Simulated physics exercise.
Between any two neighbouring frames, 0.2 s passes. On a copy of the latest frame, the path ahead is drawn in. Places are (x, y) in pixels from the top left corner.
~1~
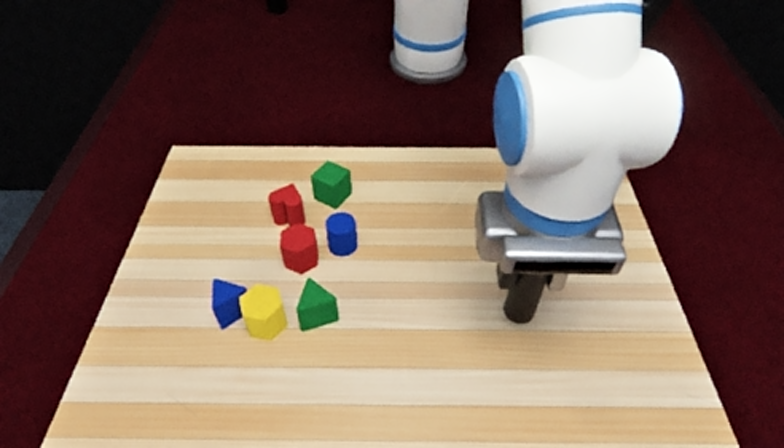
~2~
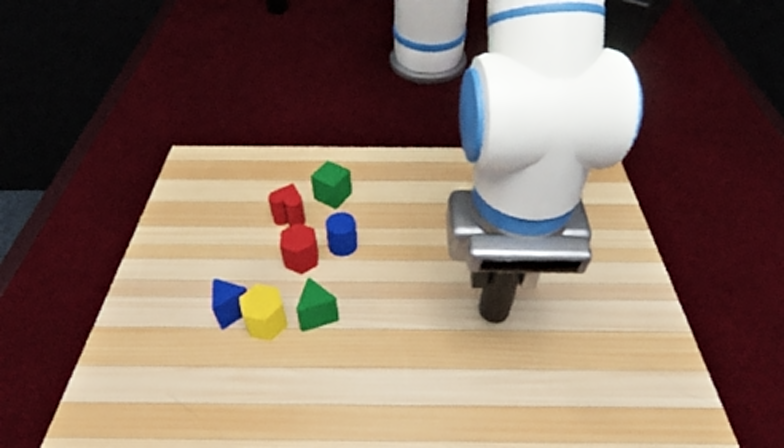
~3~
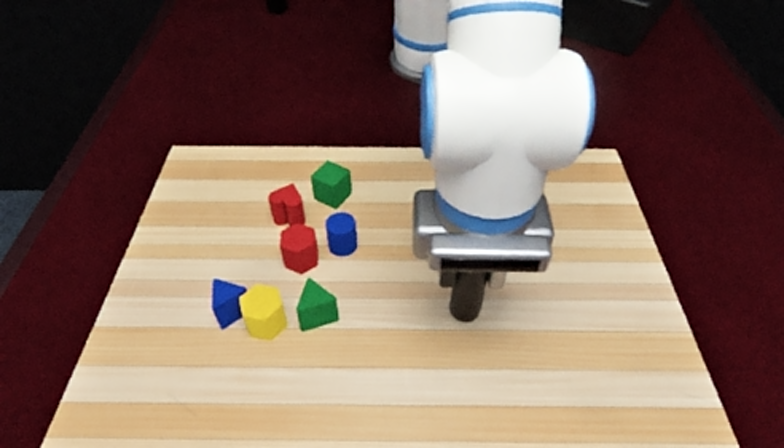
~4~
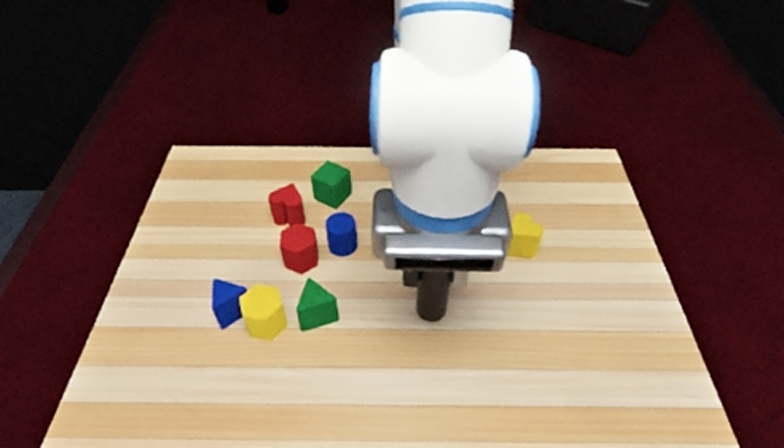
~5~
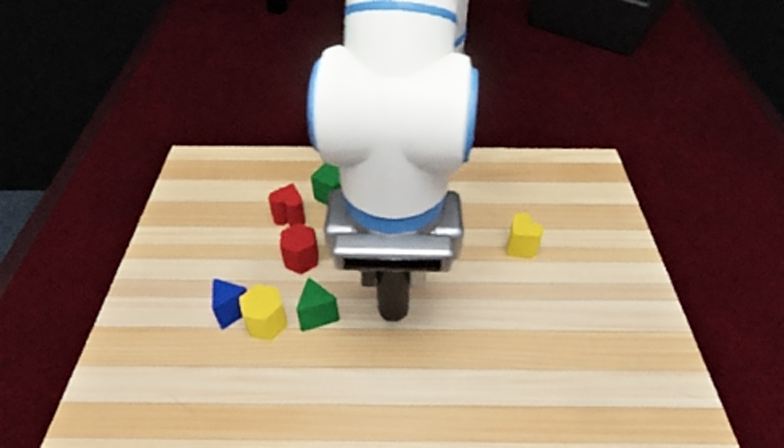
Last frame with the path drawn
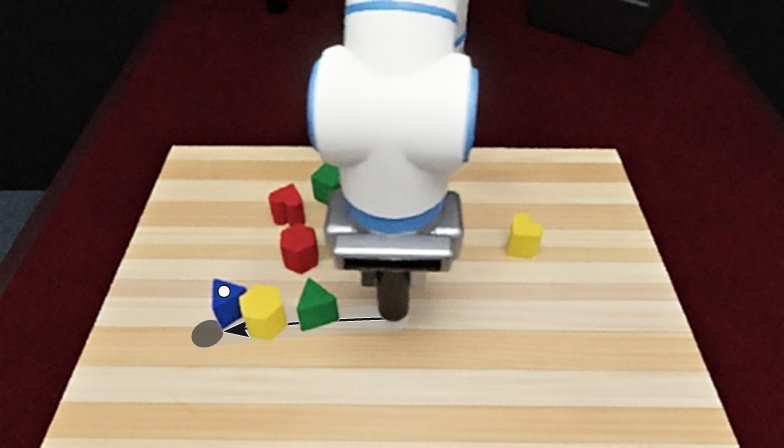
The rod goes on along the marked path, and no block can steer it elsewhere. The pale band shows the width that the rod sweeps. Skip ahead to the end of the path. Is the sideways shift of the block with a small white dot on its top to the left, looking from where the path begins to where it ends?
No.
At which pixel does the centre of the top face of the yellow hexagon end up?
It comes to (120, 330).
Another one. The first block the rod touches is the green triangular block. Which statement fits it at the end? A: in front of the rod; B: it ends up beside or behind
I choose A.
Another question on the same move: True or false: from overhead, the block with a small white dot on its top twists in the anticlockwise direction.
Answer: False.
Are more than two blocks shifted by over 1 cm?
That would be a yes.
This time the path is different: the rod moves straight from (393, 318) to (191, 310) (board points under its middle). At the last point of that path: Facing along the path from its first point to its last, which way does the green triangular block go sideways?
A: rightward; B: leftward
I choose B.
The drawn path runs from (393, 318) by way of (332, 321) and (271, 326) to (208, 333); the dot is on the blue triangular block.
The first path, step by step. One third of the way, rod at (330, 312); yellow hexagon at (252, 302), turned 15° clockwise; green triangular block at (289, 297).
Two thirds of the way, rod at (268, 317); blue triangular block at (204, 282), turned 15° clockwise; yellow hexagon at (189, 315), turned 15° clockwise; green triangular block at (223, 307), turned 20° anticlockwise.
At the end, rod at (203, 324); blue triangular block at (204, 282), turned 20° clockwise; yellow hexagon at (120, 330); red hexagon not moved; green triangular block at (156, 318), turned 30° anticlockwise.
